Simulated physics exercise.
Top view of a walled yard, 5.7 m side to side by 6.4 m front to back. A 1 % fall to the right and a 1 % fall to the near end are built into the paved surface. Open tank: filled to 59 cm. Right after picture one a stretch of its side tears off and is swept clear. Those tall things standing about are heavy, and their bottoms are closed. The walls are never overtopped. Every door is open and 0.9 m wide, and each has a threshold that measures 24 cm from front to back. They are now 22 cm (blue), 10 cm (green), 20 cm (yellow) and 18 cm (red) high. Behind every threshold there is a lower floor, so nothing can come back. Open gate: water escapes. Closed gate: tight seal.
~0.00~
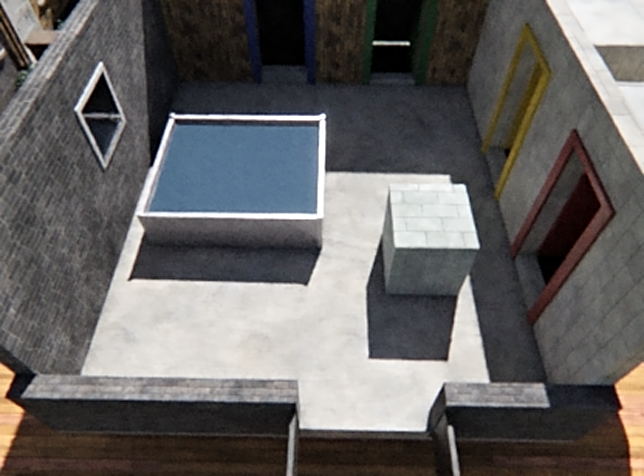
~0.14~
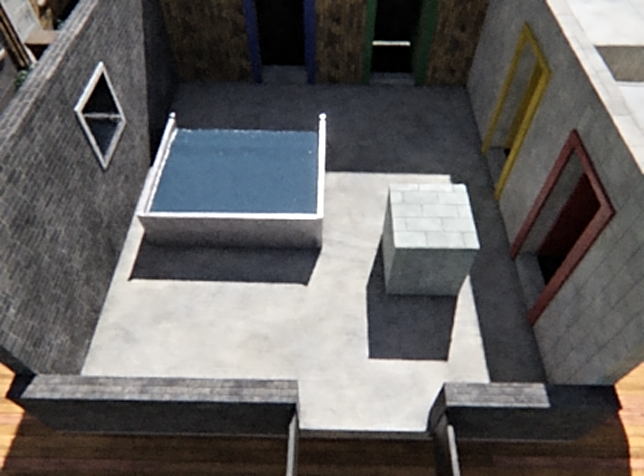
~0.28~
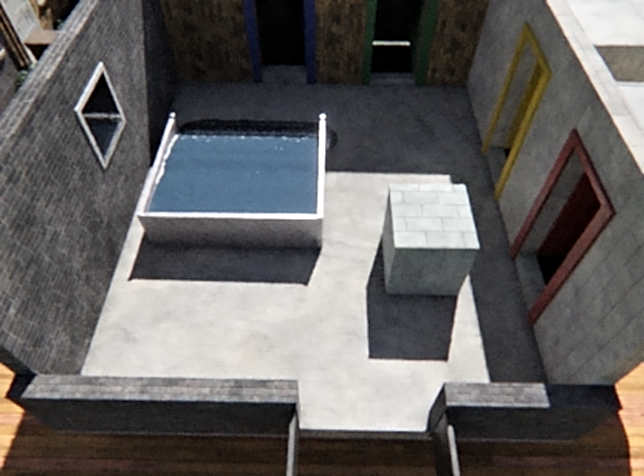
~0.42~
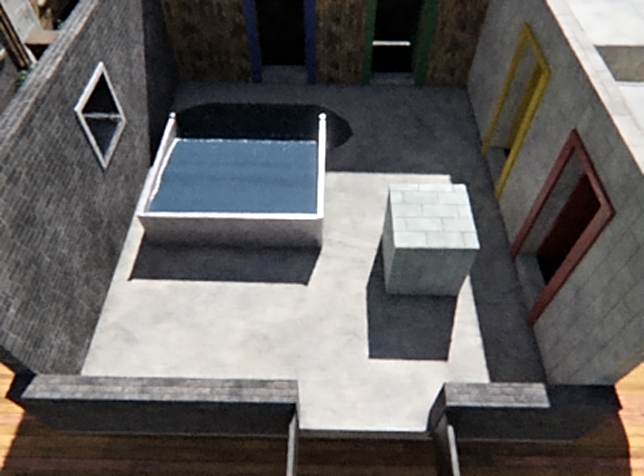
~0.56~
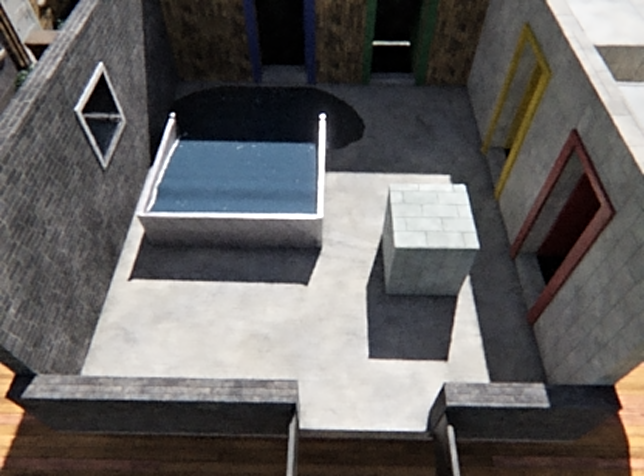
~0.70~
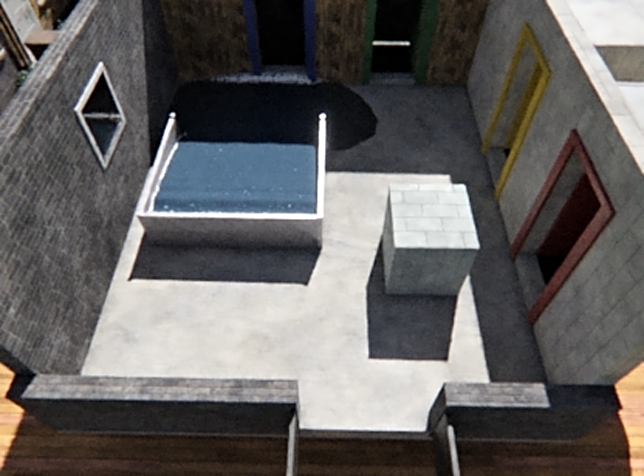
Water pours from the open far side of the tank and spreads darkly across the floor.
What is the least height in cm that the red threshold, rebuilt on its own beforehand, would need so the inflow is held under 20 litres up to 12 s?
Around 5.5 cm would be enough.
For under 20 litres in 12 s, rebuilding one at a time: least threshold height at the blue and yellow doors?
Close to 33 cm (blue) and close to 11.0 cm (yellow).
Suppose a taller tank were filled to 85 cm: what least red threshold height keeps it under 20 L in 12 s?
8.0 cm.
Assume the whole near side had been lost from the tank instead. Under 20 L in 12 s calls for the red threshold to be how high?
Near 12.0 cm.
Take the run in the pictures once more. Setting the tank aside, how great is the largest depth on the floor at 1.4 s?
Max depth: About 41 cm.
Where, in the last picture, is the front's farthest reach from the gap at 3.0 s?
Near pixel (462, 88).
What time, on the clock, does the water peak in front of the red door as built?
Crest at t of about 7.5 s.
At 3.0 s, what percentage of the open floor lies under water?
Roughly 40 percent of the floor is wet.
After 1.4 s water covers 25 % of the floor, deepest (41 cm) near (180, 83); it has not reached the red door.
After 3.0 s water covers 40 % of the floor, deepest (32 cm) near (464, 94); it has not reached the red door.
After 12.0 s water covers 100 % of the floor, deepest (16 cm) near (540, 382); 7 cm at the red door, 0 litres in over its 18 cm threshold.
At the red door as built, the water arrived by 3.8 s and peaked near 10 cm at 7.6 s.
With a threshold of 5 cm, 24 litres would have come in within the 12 s; with 6 cm, 14 litres. So under 20 litres takes about 5.5 cm.
